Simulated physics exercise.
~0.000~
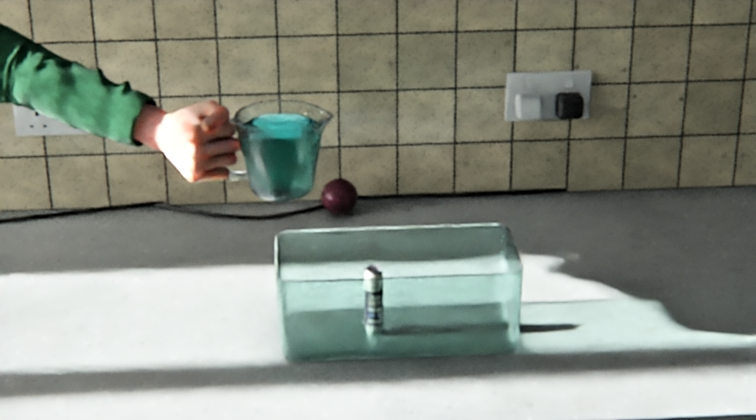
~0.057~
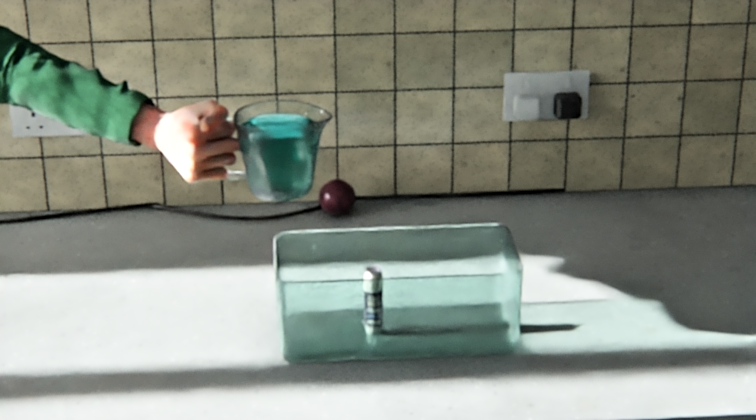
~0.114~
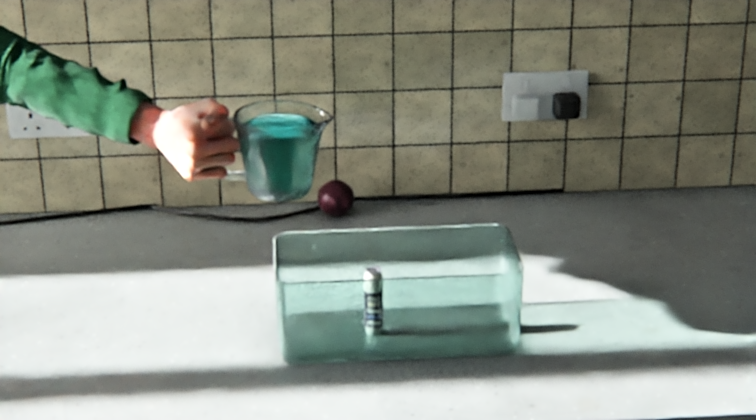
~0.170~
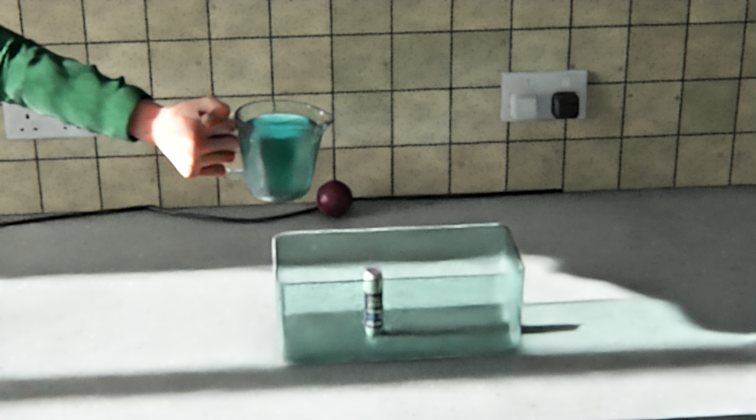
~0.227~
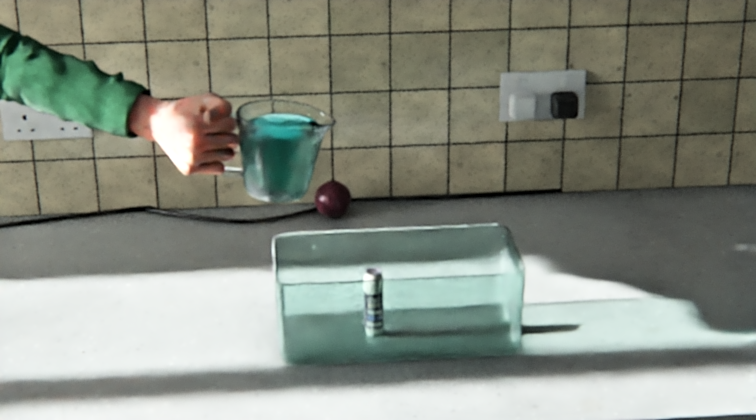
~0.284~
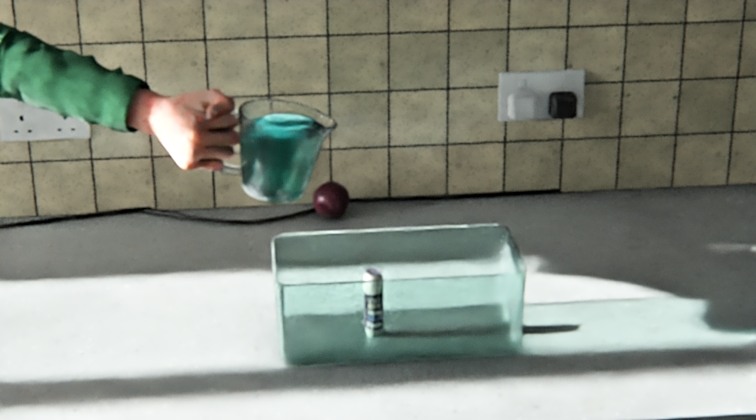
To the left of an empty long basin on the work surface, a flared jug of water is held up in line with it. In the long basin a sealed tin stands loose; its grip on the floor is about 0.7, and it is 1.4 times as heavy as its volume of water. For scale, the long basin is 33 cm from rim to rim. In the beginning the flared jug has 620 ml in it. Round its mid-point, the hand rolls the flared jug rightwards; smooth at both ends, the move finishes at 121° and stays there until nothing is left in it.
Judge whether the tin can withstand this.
It withstands it and stays upright.
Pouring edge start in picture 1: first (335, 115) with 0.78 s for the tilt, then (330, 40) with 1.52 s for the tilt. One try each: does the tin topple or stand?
In the first try it comes down; in the second it remains standing.
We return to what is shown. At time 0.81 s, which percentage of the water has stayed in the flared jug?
I'd put it near 66 percent.
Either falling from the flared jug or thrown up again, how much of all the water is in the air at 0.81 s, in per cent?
About 22 per cent.
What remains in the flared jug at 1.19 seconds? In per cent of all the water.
Near 6 percent, more or less.
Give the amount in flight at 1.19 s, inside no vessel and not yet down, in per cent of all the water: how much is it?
Close to 10 per cent.
After 0.81 s the tilt is 66° and 66 per cent is still to pour; the tin stands where it began.
After 1.19 s the tilt is 107° and 6 per cent is still to pour; the tin stands where it began.
After 1.59 s the tilt is 121° and 0 per cent is still to pour; the tin stands where it began.
After 2.02 s the tilt is 121° and 0 per cent is still to pour; the tin stands where it began.
In the end the tin stands where it began.
